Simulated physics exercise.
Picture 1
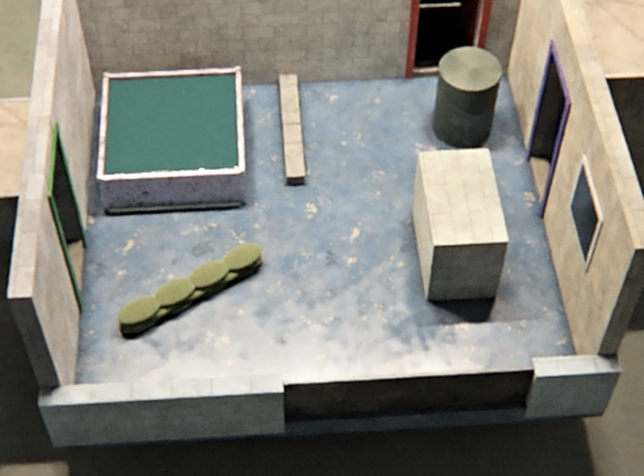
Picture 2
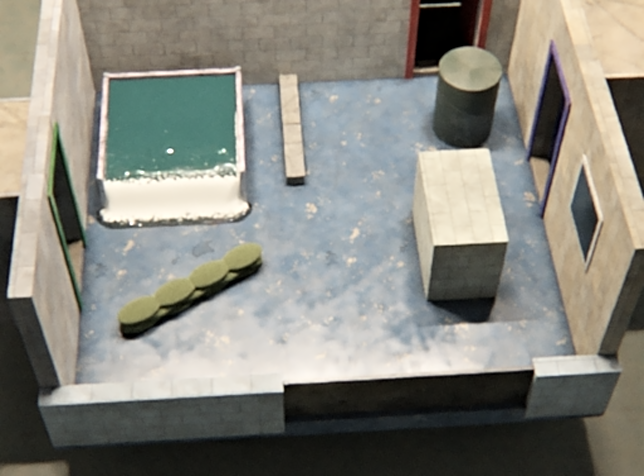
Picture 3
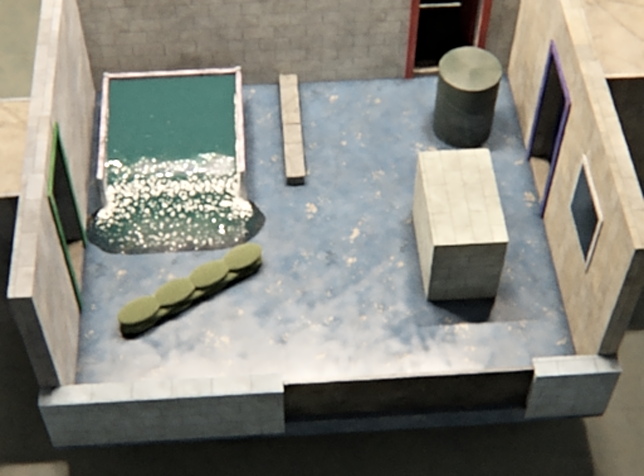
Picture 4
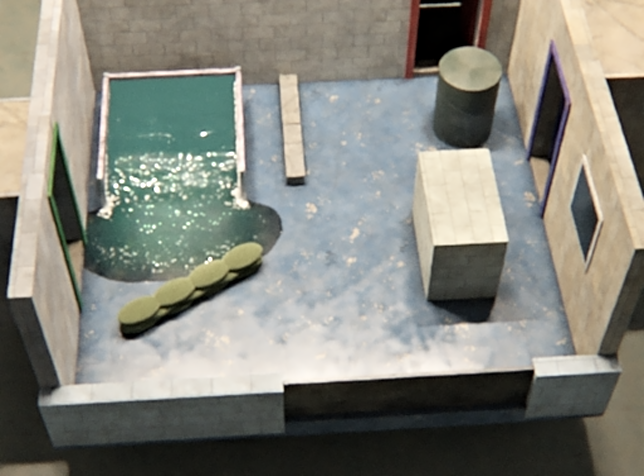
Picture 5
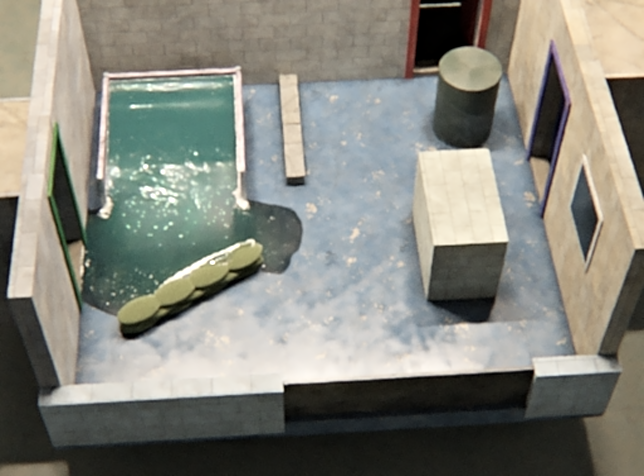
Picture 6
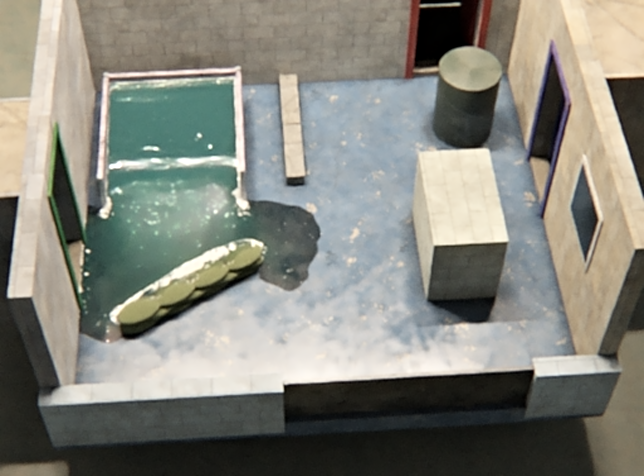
The video shows a walled room from above, where green water pours from the near side of a rectangular tank at left, spreads across the blue floor, and washes against and around a low green hedge-like object.
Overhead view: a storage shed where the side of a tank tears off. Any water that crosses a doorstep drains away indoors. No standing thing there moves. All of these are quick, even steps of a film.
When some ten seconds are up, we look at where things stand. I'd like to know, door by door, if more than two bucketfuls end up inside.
The red door is going to stay within two buckets; the blue door is going to stay within two buckets; the green door is going to be swamped.
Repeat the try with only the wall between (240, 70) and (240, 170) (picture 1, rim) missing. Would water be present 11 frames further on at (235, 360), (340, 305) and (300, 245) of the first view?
Taking the three spots as listed, they end up spared, inundated and inundated.
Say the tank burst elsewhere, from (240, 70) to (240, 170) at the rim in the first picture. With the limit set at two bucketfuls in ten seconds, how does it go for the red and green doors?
Looks like red stays beneath it, and green stays beneath it too.
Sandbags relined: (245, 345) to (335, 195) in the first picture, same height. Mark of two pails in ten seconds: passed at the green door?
Note - green door: Below the mark.
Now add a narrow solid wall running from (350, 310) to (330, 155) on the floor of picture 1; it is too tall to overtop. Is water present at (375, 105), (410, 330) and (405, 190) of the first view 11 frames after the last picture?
Taking them in order, I'd say parched, parched and parched.
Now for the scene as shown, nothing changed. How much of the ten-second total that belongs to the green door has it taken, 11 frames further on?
About 40 %.
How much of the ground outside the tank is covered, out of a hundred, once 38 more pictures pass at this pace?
That works out at 85 %.
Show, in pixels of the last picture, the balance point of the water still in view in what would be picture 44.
Somewhere near (287, 226).
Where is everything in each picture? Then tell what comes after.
In the first picture, still water in the tank at (172, 126).
In the second picture, the front is at (101, 213), out from the gap at (175, 196).
In the third picture, the front is at (95, 237), out from the gap at (175, 197).
In the fourth picture, water pours out at (175, 197) and has run to (85, 260).
In the fifth picture, the front is at (100, 304), out from the gap at (175, 198).
In the sixth picture, water pours out at (175, 198) and has run to (104, 335).
A moment on, water covers 25 % of the floor; the red door not reached, the blue door not reached, the green door wet at the sill, nothing in.
Next, water covers 40 % of the floor; the red door not reached, the blue door not reached, the green door over two buckets in.
Then, water covers 60 % of the floor; the red door not reached, the blue door not reached, the green door far over two buckets in.
Later, water covers 85 % of the floor; the red door wet at the sill, nothing in, the blue door wet at the sill, nothing in, the green door far over two buckets in.
In the end, water covers 95 % of the floor; the red door wet at the sill, nothing in, the blue door wet at the sill, nothing in, the green door far over two buckets in.
